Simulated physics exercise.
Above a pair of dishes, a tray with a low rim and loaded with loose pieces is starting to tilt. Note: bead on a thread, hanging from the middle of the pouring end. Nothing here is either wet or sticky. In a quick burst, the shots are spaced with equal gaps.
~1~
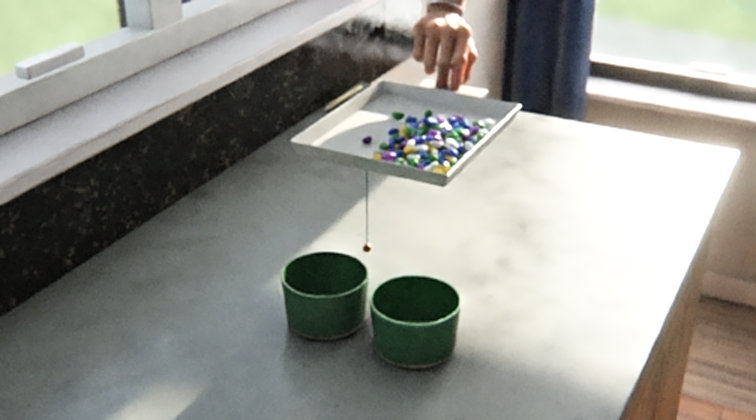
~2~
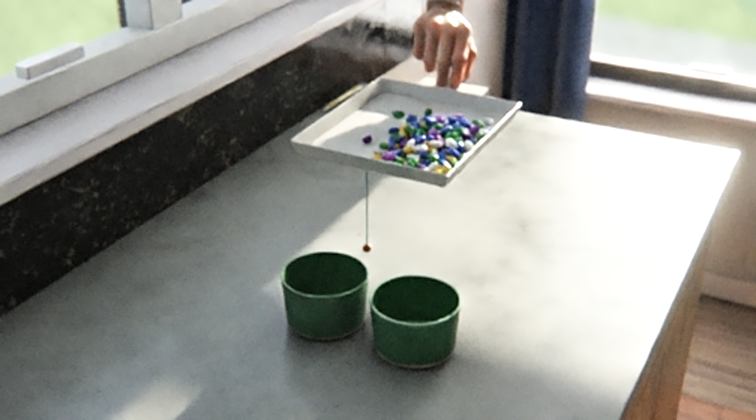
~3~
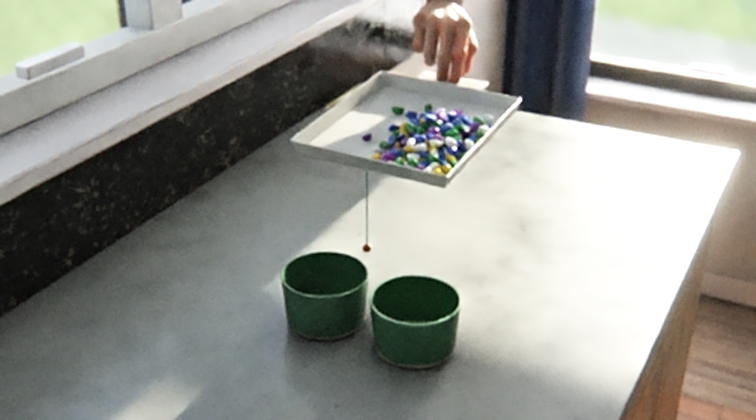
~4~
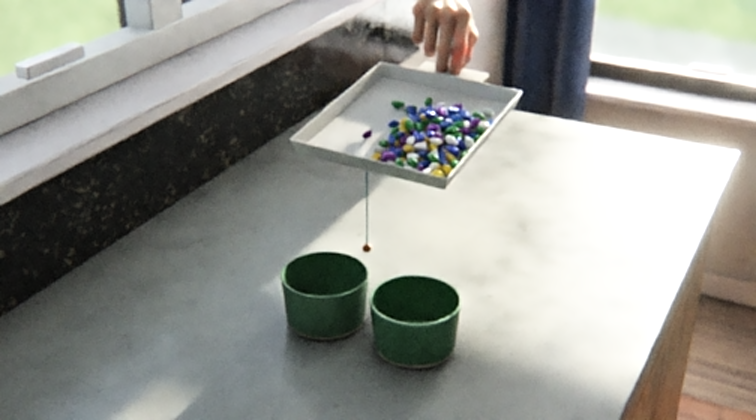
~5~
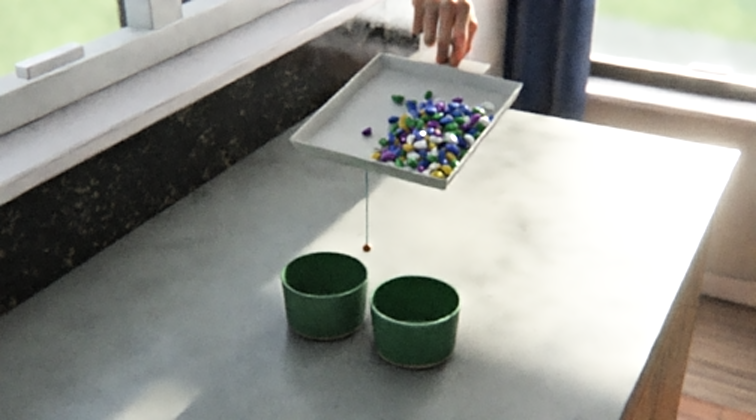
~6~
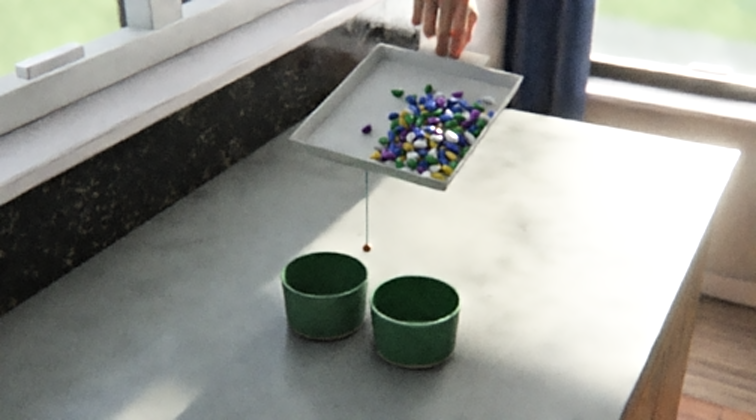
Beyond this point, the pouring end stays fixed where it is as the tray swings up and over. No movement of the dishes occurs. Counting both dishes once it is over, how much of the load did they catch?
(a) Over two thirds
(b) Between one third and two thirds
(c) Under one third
Over two thirds.
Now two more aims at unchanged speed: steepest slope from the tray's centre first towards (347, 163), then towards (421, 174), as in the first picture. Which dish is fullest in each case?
Heading one - the leftward dish; heading two - the rightward dish.
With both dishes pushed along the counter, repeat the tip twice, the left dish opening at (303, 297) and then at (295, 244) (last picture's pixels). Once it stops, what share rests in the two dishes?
10 % and 20 %.
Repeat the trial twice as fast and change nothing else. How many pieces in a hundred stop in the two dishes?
I'd expect near 90 per cent.
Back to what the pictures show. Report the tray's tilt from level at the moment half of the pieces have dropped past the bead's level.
The angle is around 85°.
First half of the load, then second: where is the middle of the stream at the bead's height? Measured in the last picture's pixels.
Near (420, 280) and later near (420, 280).
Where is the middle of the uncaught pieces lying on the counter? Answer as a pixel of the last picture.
(371, 333), roughly.
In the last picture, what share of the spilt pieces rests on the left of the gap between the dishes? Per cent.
About 40 %.
Just after the last frame, tray tipped steeply; every one on the tray.
A moment on, tray tipped right over; about a tenth on the tray; roughly two thirds in the right dish; about a tenth in the left dish; about a tenth outside both; about a tenth in the air.
Further on, tray tipped past a quarter turn; the larger part in the right dish; about a tenth in the left dish; about a tenth outside both.
When it is over, tray tipped past a quarter turn; the larger part in the right dish; about a tenth in the left dish; about a tenth outside both.
